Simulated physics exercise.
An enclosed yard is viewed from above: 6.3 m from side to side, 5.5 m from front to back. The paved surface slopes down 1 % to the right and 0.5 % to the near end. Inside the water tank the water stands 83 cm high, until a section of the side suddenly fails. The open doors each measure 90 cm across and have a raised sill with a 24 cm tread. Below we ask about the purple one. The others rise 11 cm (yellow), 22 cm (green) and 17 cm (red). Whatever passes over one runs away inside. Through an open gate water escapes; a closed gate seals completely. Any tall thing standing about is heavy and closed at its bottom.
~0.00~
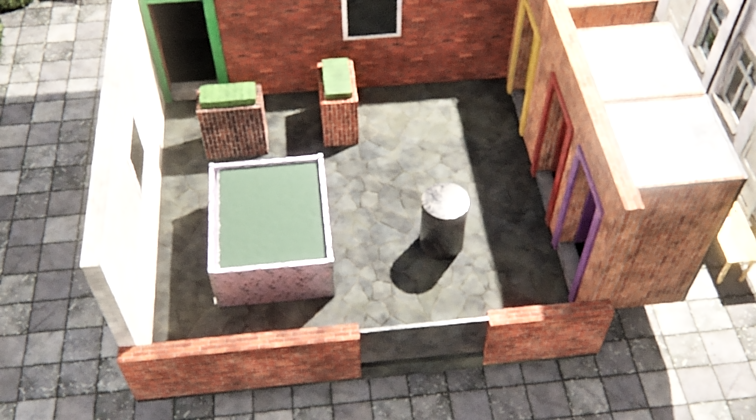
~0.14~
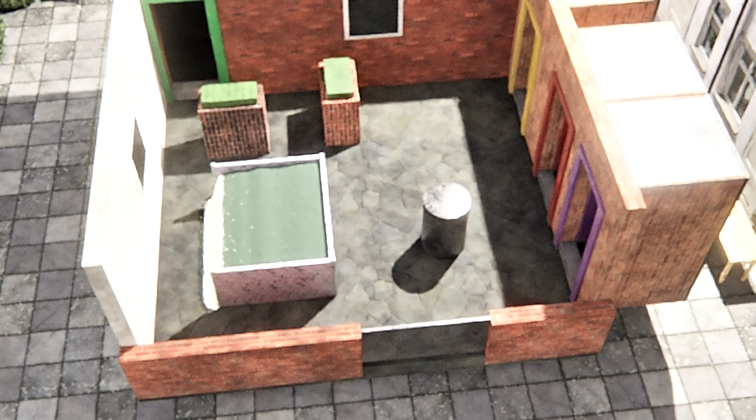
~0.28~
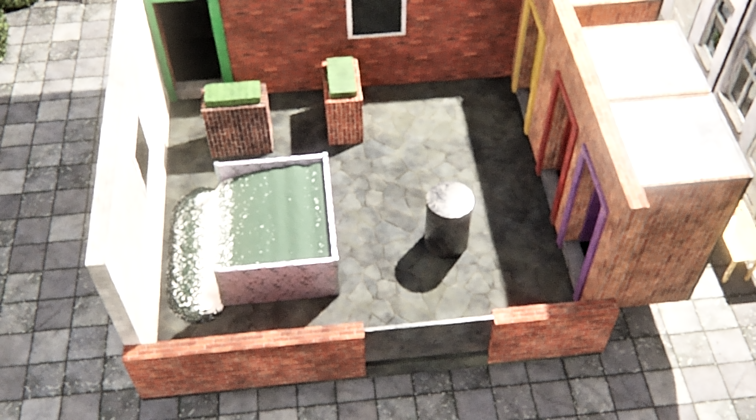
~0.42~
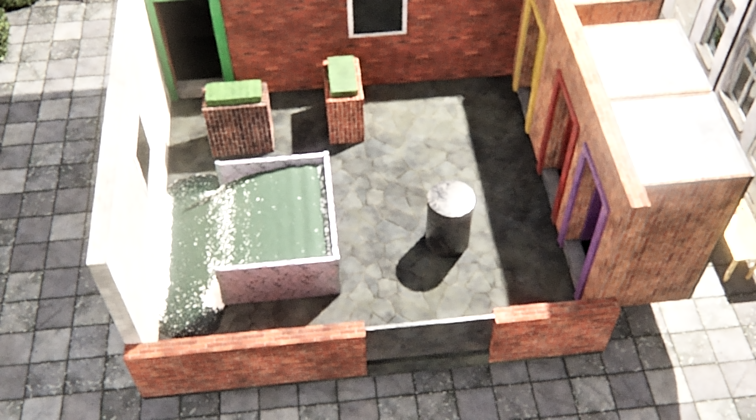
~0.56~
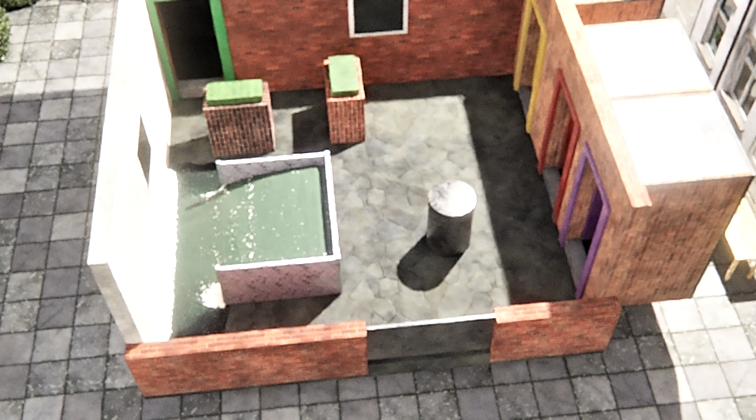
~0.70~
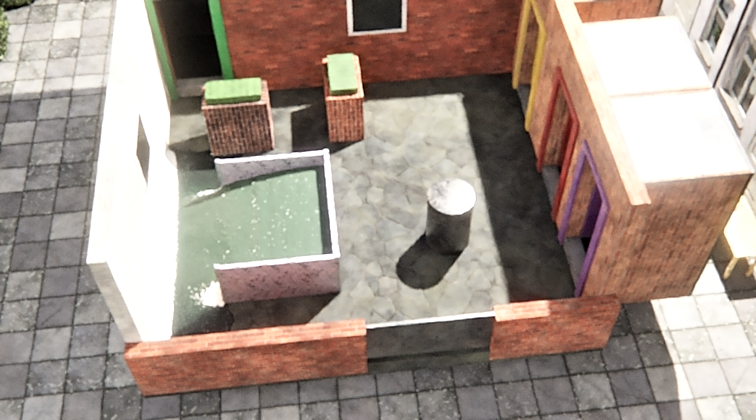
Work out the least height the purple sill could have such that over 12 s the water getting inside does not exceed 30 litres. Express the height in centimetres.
The least height is about 17 cm.
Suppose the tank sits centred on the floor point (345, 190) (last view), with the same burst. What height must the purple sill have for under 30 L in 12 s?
15 cm, give or take.
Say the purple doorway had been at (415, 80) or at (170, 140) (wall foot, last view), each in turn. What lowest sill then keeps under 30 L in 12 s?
In turn: About 9.0 cm, about 11.5 cm.
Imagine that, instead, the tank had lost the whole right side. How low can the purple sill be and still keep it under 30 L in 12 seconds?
About 20 centimetres.
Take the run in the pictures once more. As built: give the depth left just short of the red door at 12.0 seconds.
Depth: Near 9.0 cm.
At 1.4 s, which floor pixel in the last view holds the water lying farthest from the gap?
The tip of the flood lies near (171, 101).
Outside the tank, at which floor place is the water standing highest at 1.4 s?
At about pixel (158, 358).
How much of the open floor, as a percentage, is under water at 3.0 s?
Around 65 per cent of the floor.
After 1.4 s water covers 20 % of the floor, deepest (66 cm) near (158, 358); it has not reached the purple door.
After 3.0 s water covers 65 % of the floor, deepest (29 cm) near (201, 99); 10 cm at the purple door, 0 litres in over its 21 cm sill.
After 12.0 s water covers 95 % of the floor, deepest (17 cm) near (395, 346); 12 cm at the purple door, 10 litres in over its 21 cm sill.
At the purple door as built, the water arrived by 3.0 s and peaked near 29 cm at 3.2 s.
With a sill of 15.5 cm, 43 litres would have come in within the 12 s; with 21.5 cm, 8 litres. So under 30 litres takes about 17 cm.
